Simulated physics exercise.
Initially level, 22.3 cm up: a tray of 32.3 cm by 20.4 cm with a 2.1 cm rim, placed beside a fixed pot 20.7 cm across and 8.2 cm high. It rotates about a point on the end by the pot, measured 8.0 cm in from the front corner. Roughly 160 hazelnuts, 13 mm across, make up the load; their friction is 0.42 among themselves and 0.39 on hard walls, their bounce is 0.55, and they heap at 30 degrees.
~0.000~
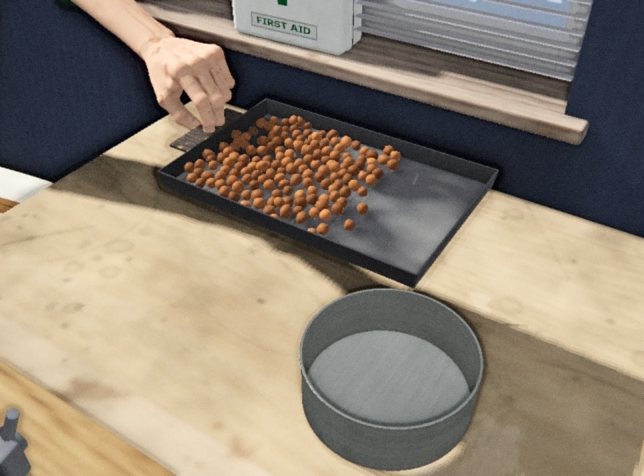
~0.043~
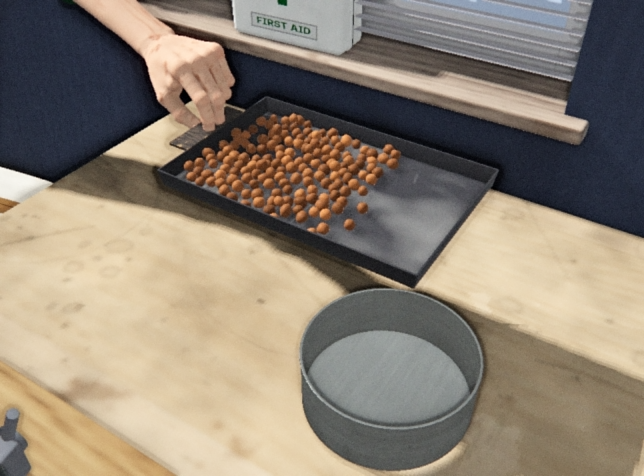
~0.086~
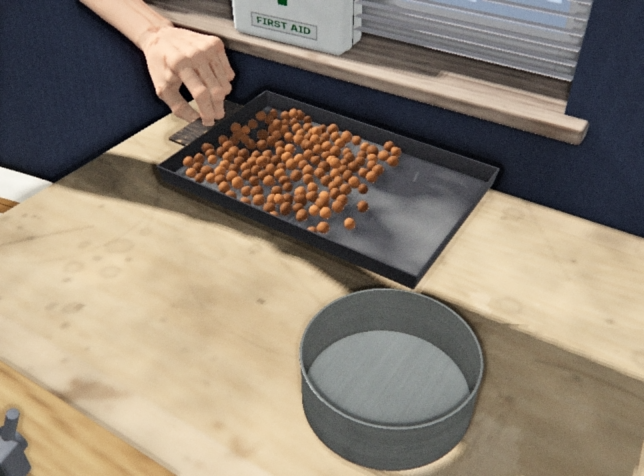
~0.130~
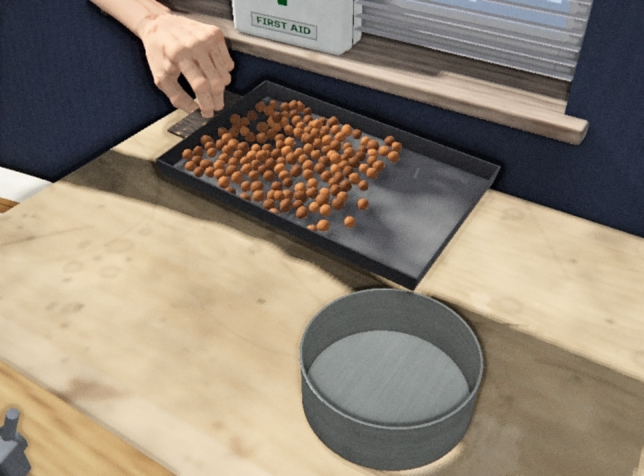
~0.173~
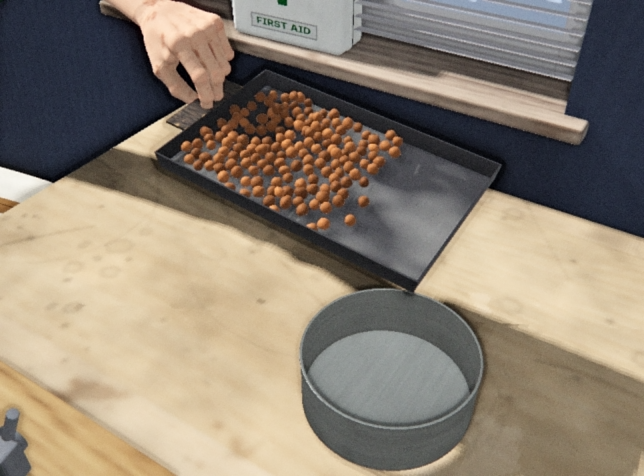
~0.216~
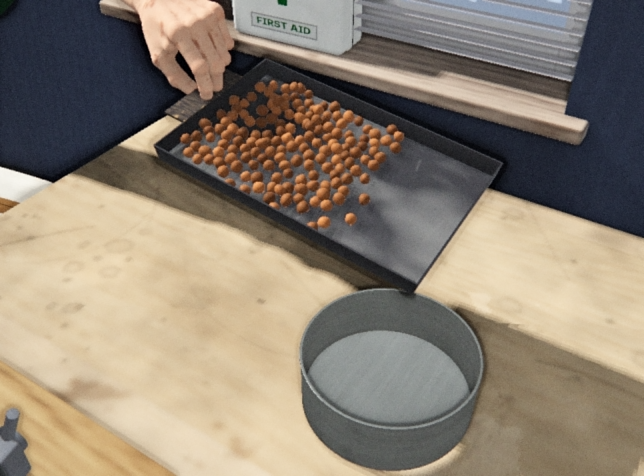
On a wooden worktop, a hand slowly raises the left end of a tray of hazelnuts.
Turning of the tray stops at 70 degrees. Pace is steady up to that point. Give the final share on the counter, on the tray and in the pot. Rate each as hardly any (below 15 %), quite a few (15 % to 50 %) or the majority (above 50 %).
I would put it this way: Counter: Hardly any, left on the tray: The majority, pot: Hardly any.
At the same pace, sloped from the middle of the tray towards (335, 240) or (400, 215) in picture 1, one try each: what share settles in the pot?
I'd put it at roughly 5 per cent for the first tilt and roughly 5 per cent for the second.
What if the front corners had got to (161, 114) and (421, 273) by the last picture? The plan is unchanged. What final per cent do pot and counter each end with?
Per cent by place - pot 0, counter 40.
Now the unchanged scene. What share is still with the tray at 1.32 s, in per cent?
It's roughly 95 percent.
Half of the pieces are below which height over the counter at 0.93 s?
About 28 centimetres.
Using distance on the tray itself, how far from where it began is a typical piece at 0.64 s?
Some 11 cm.
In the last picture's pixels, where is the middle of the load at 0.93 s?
Approximately (389, 212) in the last picture.
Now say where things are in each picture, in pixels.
Tray tilt 0 degrees, front corners at (162, 171) and (415, 272); middle of the pieces at (292, 169); pot at (390, 351), in the first picture.
Tray tilt 1 degrees, front corners at (162, 169) and (415, 272); middle of the pieces at (292, 168), in the second picture.
Tray tilt 2 degrees, front corners at (161, 165) and (416, 273); middle of the pieces at (292, 164), in the third picture.
Tray tilt 5 degrees, front corners at (160, 159) and (416, 276), lowest corner right front; middle of the pieces at (292, 159), in the fourth picture.
Tray tilt 8 degrees, front corners at (159, 151) and (416, 278), lowest corner right front; middle of the pieces at (292, 153), in the fifth picture.
Tray tilt 10 degrees, front corners at (158, 144) and (416, 280), lowest corner right front; middle of the pieces at (292, 147); pot at (390, 351). Its pace works out near 65 degrees a second, in the sixth picture.
After 0.64 s, tilt 39 degrees; the tray holds 100 %, the pot 0 %.
After 0.93 s, tilt 58 degrees; the tray holds 95 %, the pot 0 %.
Then, at 1.32 s, tilt 70 degrees; the tray holds 95 %, the pot 5 %.
By 2.0 s all is still; counter 0 %, tray 95 %, pot 5 %.
